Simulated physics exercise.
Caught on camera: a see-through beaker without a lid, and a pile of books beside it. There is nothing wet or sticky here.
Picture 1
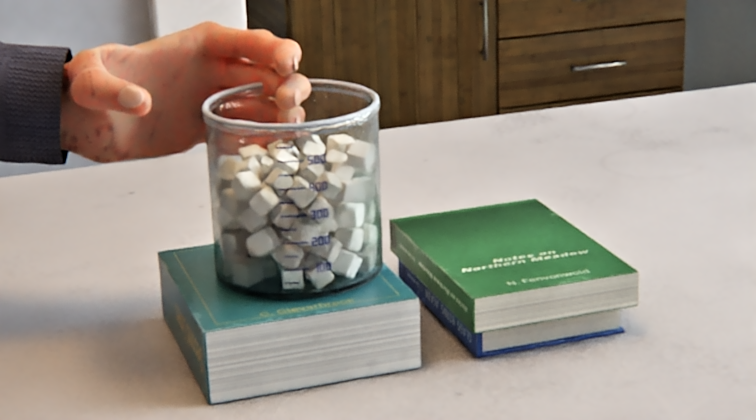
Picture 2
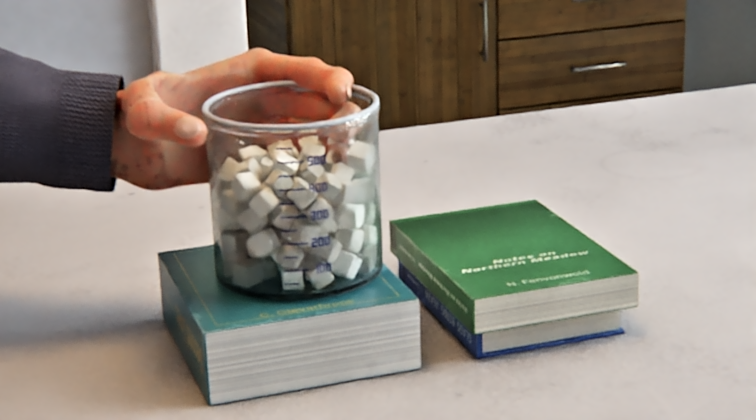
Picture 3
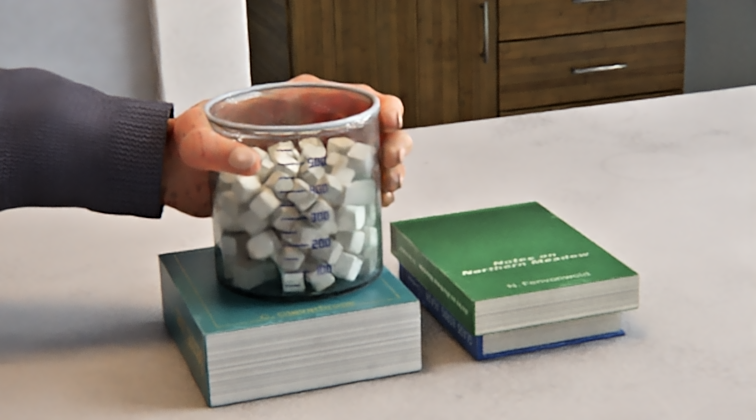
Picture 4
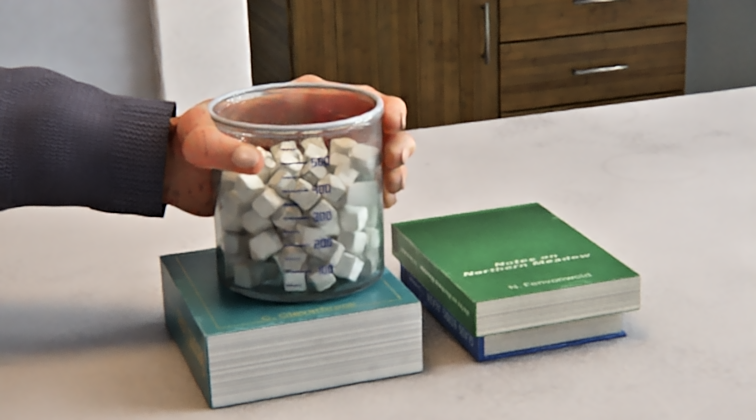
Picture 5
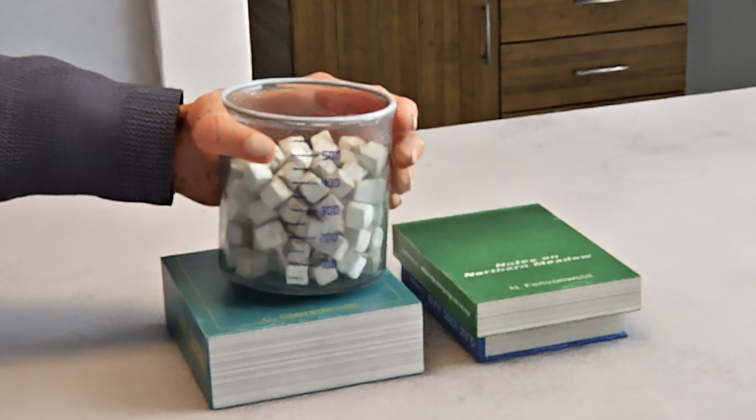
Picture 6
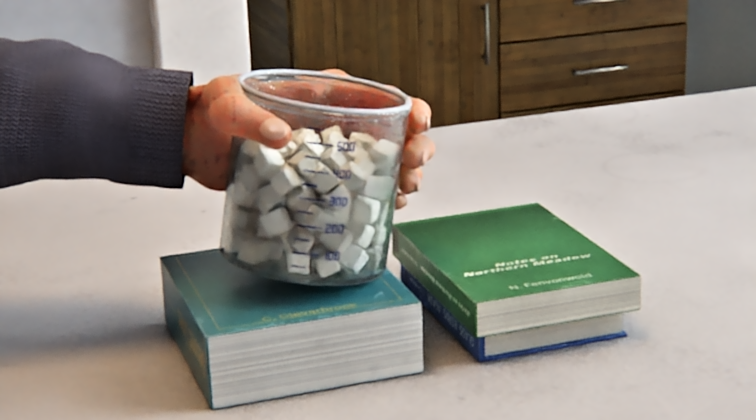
A hand grips a clear beaker of white cubes, lifts it slightly and tilts it right.
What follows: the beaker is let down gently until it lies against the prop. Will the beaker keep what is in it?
The contents of the beaker escape, at least partly.
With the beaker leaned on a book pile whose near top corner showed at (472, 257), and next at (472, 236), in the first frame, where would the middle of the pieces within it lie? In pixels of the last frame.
Centre at rest, last picture: Try 1 about (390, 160); try 2 about (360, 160).
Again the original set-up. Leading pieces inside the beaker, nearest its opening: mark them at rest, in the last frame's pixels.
Near (534, 226).
Then, 0.73 s on from there, the beaker leans 40°; everything is still inside.
Then, 1.51 s on from there, the beaker leans 71°; everything is still inside.
Then, 2.44 s on from there, the beaker rests on the book pile at 96°; a small part of the sugar cubes out of it.
In the end, the beaker rests on the book pile at 96°; a small part of the sugar cubes out of it.
